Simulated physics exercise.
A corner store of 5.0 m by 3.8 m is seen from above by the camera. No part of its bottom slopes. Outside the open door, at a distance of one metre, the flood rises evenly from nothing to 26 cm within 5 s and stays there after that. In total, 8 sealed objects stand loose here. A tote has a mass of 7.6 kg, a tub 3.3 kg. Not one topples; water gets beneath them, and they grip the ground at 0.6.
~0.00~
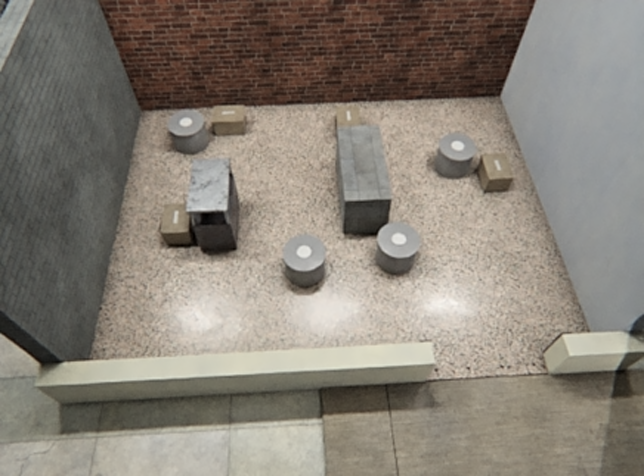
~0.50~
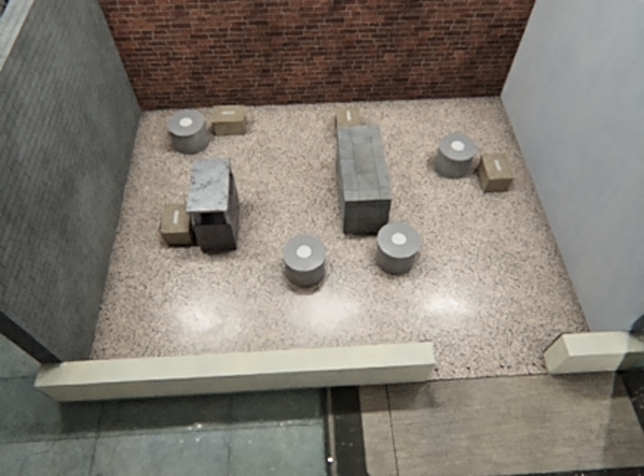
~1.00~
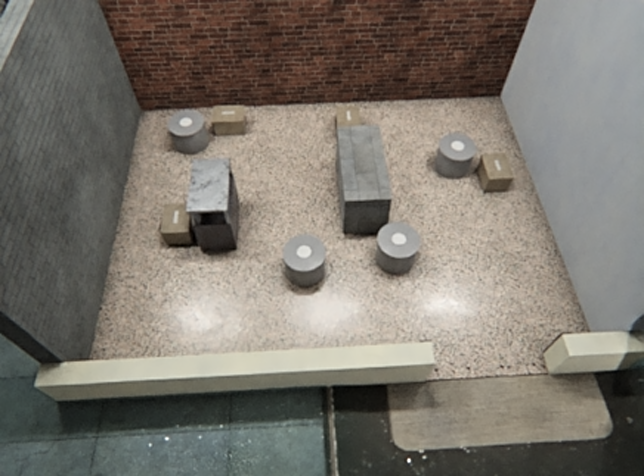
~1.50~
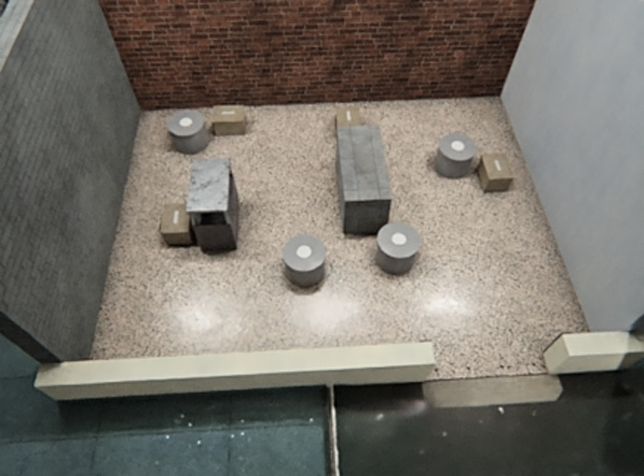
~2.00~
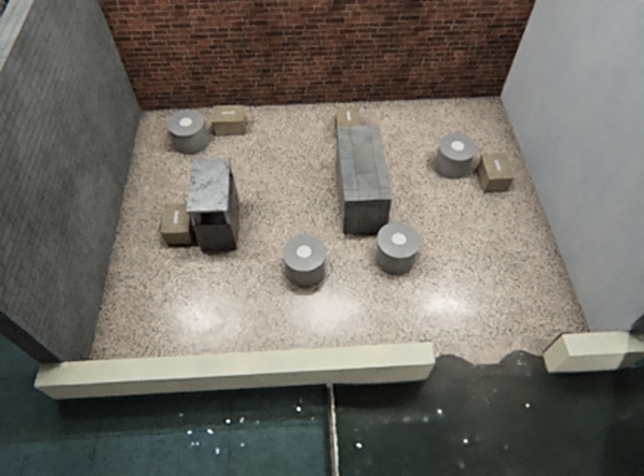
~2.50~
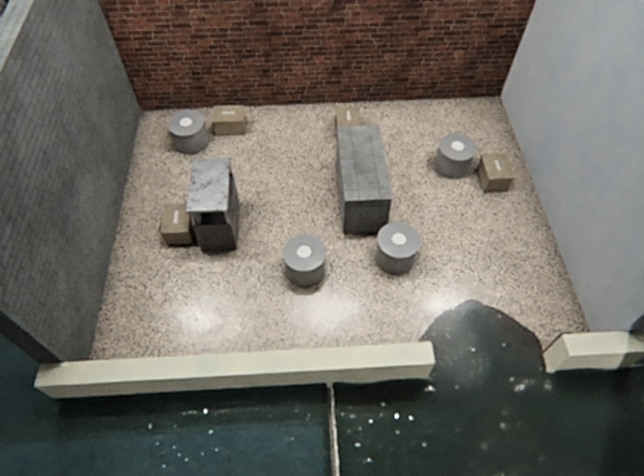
Dark water spreads over the pale paving outside a small brick-backed room, covering the left side first and then the right. It reaches the gap in the low front wall and pushes a rounded patch onto the speckled floor, while the grey drums, boxes and blocks inside stay still.
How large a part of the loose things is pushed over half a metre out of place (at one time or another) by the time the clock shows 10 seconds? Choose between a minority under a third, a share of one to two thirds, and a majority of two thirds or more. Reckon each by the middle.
A majority of two thirds or more.
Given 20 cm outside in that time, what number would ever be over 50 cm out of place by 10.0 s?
The count would be 5.
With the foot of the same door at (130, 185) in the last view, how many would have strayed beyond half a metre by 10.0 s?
Count: 7.
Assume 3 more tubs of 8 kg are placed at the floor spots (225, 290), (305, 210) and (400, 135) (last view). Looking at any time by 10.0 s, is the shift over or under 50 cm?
Order as given - inside the limit, inside the limit, above the limit.
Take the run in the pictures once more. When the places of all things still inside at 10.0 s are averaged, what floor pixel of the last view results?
The centre sits near (264, 176).
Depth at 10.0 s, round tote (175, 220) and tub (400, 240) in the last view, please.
About 3 and 5 cm.
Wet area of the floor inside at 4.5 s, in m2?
Roughly 6.0 m2.
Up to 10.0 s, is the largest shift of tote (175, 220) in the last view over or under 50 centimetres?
I'd say not as far.
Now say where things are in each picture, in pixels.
In the first picture, a tote at (176, 218) rests on the ground; a tub at (458, 146), on the bottom; water covers 0.0 m2; 0 of 8 have shifted.
In the second picture, a tote at (176, 218), on the bottom; a tub at (458, 146), on the bottom; water covers 0.0 m2; 0 of 8 have shifted.
In the third picture, a tote at (176, 218) rests on the ground; a tub at (458, 146), on the bottom; 0.0 m2 under water; 0 of 8 have shifted.
In the fourth picture, a tote at (176, 218) rests on the ground; a tub at (458, 146), on the bottom; water covers 0.0 m2; 0 of 8 have shifted.
In the fifth picture, a tote at (176, 218) rests on the ground; a tub at (458, 146) rests on the ground; 0.0 m2 under water; 0 of 8 have shifted.
In the sixth picture, a tote at (176, 218) rests on the ground; a tub at (458, 146), on the bottom; water covers 0.5 m2; 0 of 8 have shifted.
After 3.5 s 0 of 8 are over 50 cm from their spots; 0 afloat.
After 4.5 s 0 of 8 are over 50 cm from their spots; 1 afloat.
After 7.0 s 4 of 8 are over 50 cm from their spots; 3 afloat.
After 10.0 s 7 of 8 are over 50 cm from their spots, and 7 have been at some point; 6 afloat.
